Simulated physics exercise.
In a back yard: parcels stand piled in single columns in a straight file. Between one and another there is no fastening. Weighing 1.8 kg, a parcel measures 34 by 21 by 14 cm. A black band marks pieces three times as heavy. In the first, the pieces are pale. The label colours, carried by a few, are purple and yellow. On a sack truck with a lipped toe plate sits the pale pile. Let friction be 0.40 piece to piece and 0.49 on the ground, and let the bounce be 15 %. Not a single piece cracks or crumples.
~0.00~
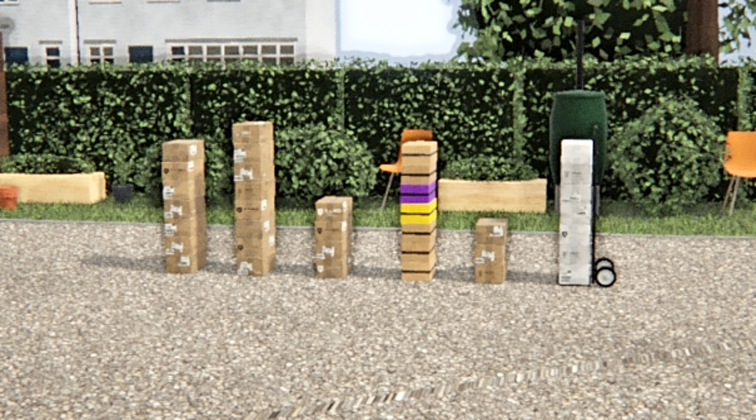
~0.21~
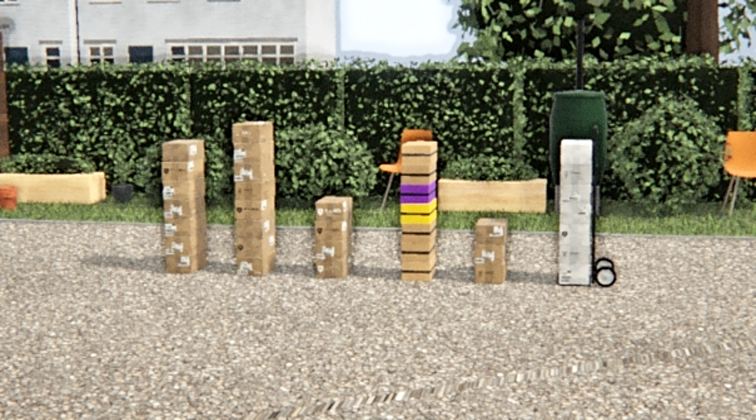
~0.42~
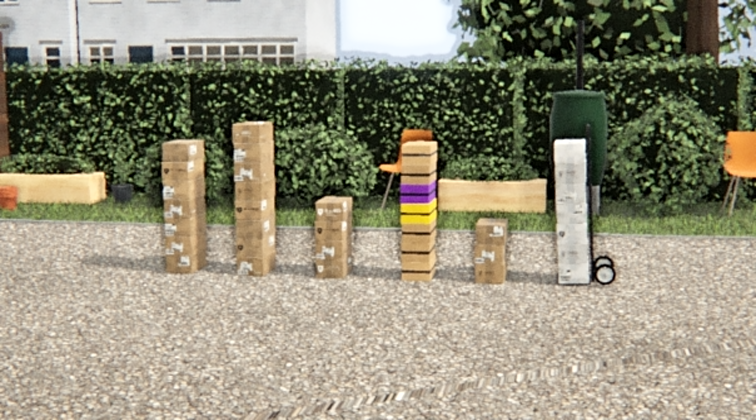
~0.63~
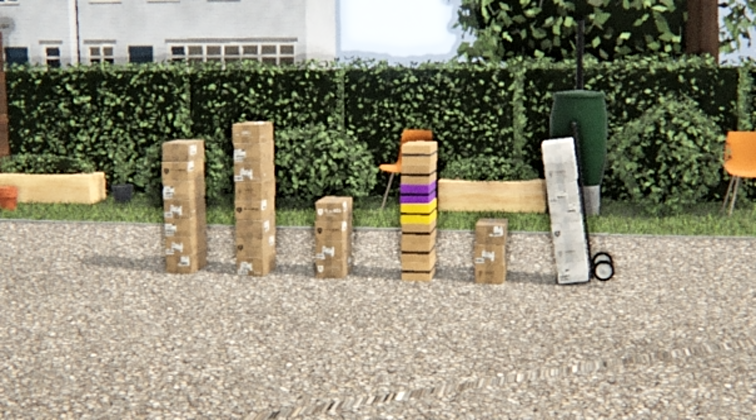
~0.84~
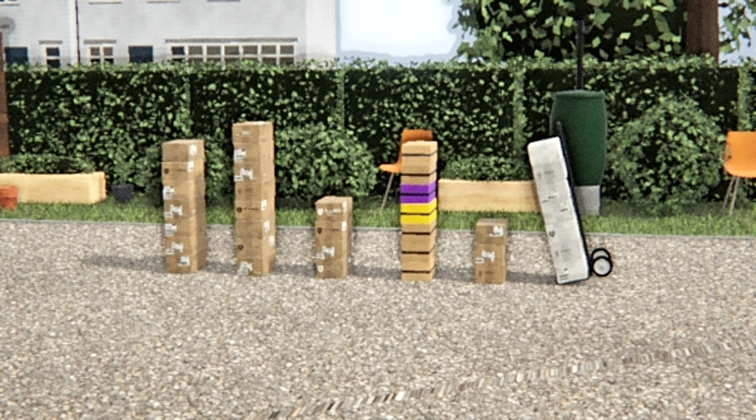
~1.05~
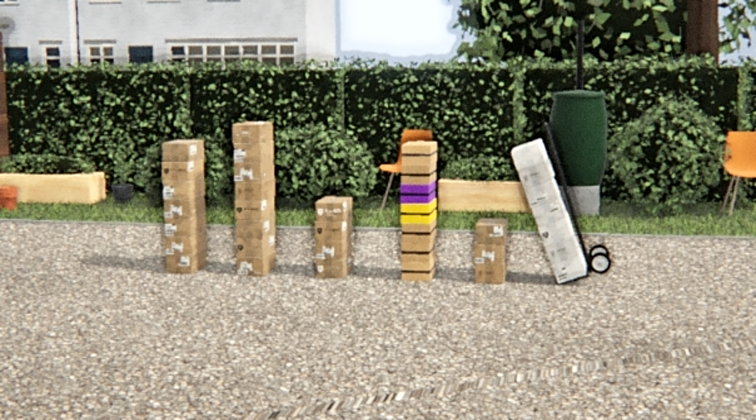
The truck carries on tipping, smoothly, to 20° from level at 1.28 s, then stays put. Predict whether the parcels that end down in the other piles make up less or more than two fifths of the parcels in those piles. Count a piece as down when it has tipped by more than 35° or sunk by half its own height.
They make up less than two fifths.
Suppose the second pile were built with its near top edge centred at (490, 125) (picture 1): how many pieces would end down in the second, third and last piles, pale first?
The tally would be second 8, then third 6, then last 6.
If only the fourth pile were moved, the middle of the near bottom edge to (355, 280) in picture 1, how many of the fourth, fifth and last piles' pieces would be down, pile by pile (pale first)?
Per pile - fourth: 0, fifth: 0, last: 0.
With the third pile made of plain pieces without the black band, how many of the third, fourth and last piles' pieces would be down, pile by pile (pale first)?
Down per pile - third: 0, fourth: 0, last: 0.
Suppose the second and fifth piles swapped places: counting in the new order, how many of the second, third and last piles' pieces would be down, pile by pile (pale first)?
Down per pile: Second 8, third 6, last 0.
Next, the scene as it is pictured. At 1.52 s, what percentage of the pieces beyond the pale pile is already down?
0 per cent at that moment.
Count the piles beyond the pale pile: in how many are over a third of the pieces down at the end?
The answer is 0.
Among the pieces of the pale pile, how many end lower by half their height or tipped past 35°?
7 pieces.
After 1.26 s, 1 of the pale pile down; none of the 29 other parcels down.
After 1.52 s, 7 of the pale pile down; none of the 29 other parcels down, 1 disturbed.
At rest (2.3 s), 7 of the pale pile down; none of the 29 other parcels down, 2 disturbed; yellow parcel unmoved; purple parcel unmoved. That is 0 per cent. As the last picture would show them, middles, yellow parcel near (418, 211), purple parcel near (418, 192).
